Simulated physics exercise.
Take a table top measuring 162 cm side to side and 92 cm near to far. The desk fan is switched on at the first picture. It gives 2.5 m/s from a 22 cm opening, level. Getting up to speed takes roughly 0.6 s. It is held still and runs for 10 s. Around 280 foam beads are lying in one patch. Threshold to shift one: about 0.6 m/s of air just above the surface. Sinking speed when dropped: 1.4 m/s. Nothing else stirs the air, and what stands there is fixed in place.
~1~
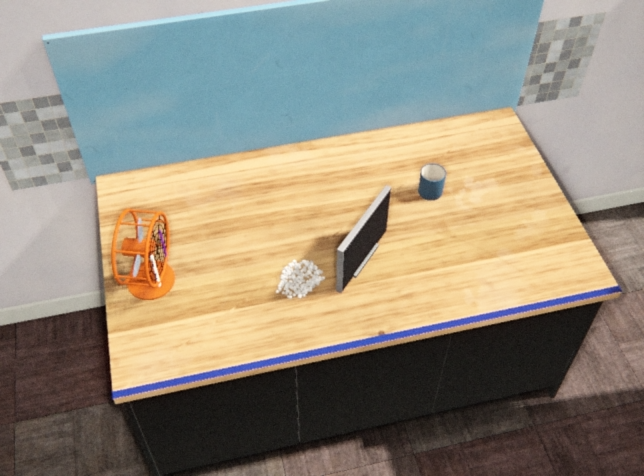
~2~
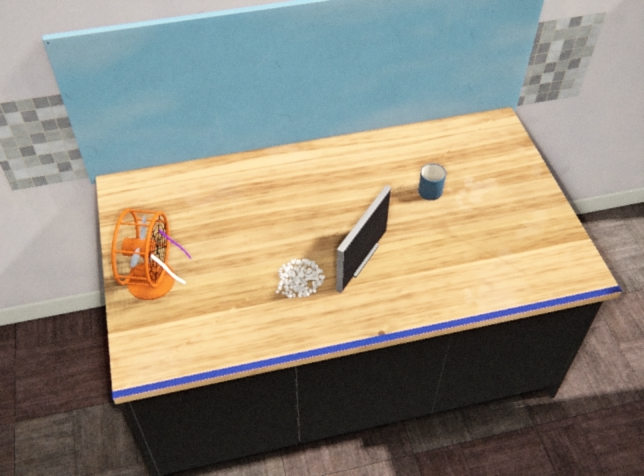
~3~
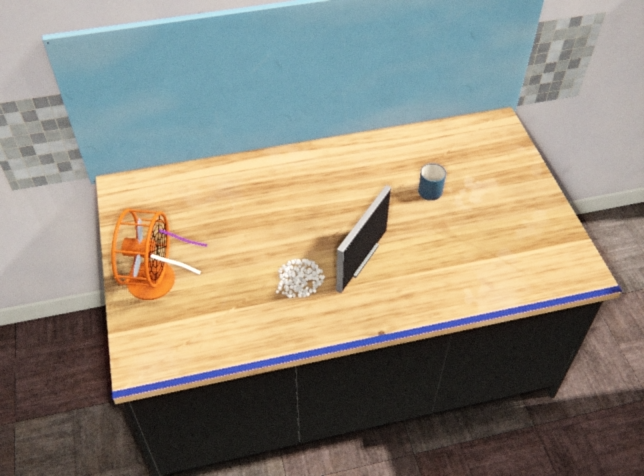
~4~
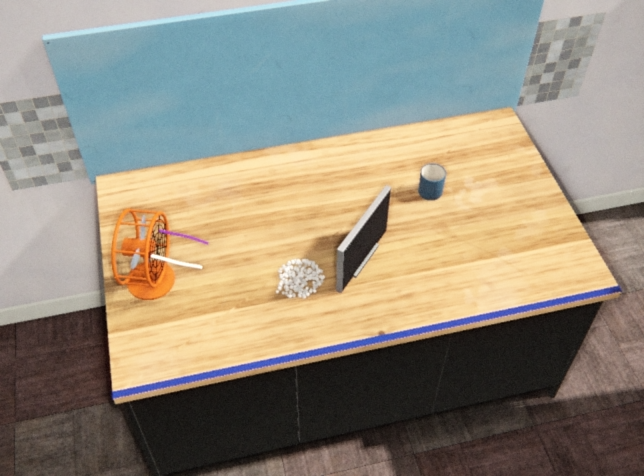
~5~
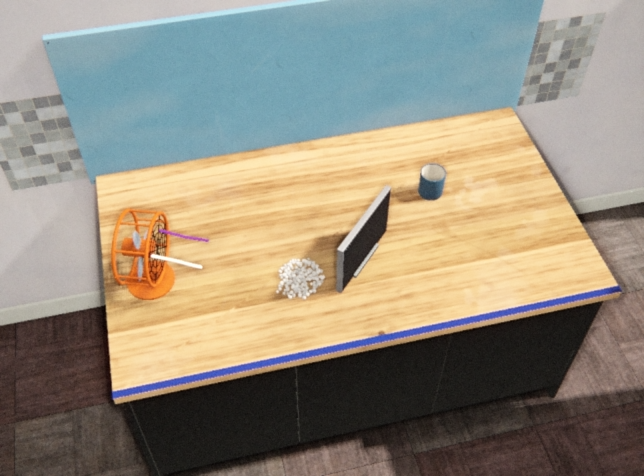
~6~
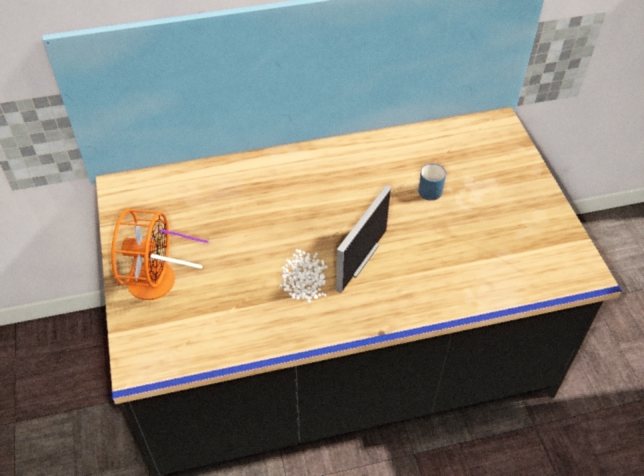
At the start, an orange desk fan stands at the left of a wooden table top, with white foam beads, a laptop and a blue mug to its right. Purple and white streamers on the fan swing out to the right and stay stretched, then the bead patch shifts very slightly right and loosens.
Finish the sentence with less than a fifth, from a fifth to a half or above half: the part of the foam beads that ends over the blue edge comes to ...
It comes to from a fifth to a half.
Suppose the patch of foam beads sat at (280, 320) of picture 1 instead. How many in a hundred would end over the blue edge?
In that setup it'd be around 100 in a hundred.
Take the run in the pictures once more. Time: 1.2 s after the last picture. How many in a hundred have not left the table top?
Close to 60 in a hundred remain at that time.
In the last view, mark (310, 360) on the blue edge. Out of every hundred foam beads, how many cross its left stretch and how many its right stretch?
Estimate: Left ~ 0 %; right ~ 40 %.
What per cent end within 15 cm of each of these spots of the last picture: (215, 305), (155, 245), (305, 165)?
Estimates in listed order: 0 %; 0 %; 30 %.
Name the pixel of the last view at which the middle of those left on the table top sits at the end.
The middle sits near pixel (321, 142).
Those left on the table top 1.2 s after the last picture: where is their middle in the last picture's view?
Their middle would be near (321, 162) in the last picture.
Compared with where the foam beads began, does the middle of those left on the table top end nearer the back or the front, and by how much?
Backward, some 60 cm.
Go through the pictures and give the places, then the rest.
In the first frame, the middle of the foam beads is near (301, 279), none has stirred yet and the mouth of the desk fan is at (142, 248).
In the second frame, the middle of the foam beads is near (301, 277), none has stirred yet and the blue edge is centred on (381, 343).
In the third frame, the middle of the foam beads is near (301, 277), none has stirred yet, the top of a laptop is at (365, 217) and the top of a mug is at (434, 172).
In the fourth frame, the middle of the foam beads is near (301, 277) and none has stirred yet.
In the fifth frame, the middle of the foam beads is near (300, 277) and none has stirred yet.
In the sixth frame, the middle of the foam beads is near (304, 276), the farthest in sight from the desk fan is at (326, 267) and about 40 % have left their places.
Then, 1.2 s after the last picture, 68 % are on the move or not yet settled, 35 % are over the blue edge; the middle of those still in play is near (323, 162).
Then, 2.4 s after the last picture, 60 % are on the move or not yet settled, 36 % are over the blue edge; the middle of those still in play is near (321, 145).
Then, 4.7 s after the last picture, 55 % are on the move or not yet settled, 36 % are over the blue edge; the middle of those still in play is near (321, 142).
Then, 9.2 s after the last picture, at the end, 36 % are over the blue edge; the middle of those still in play is near (321, 142).
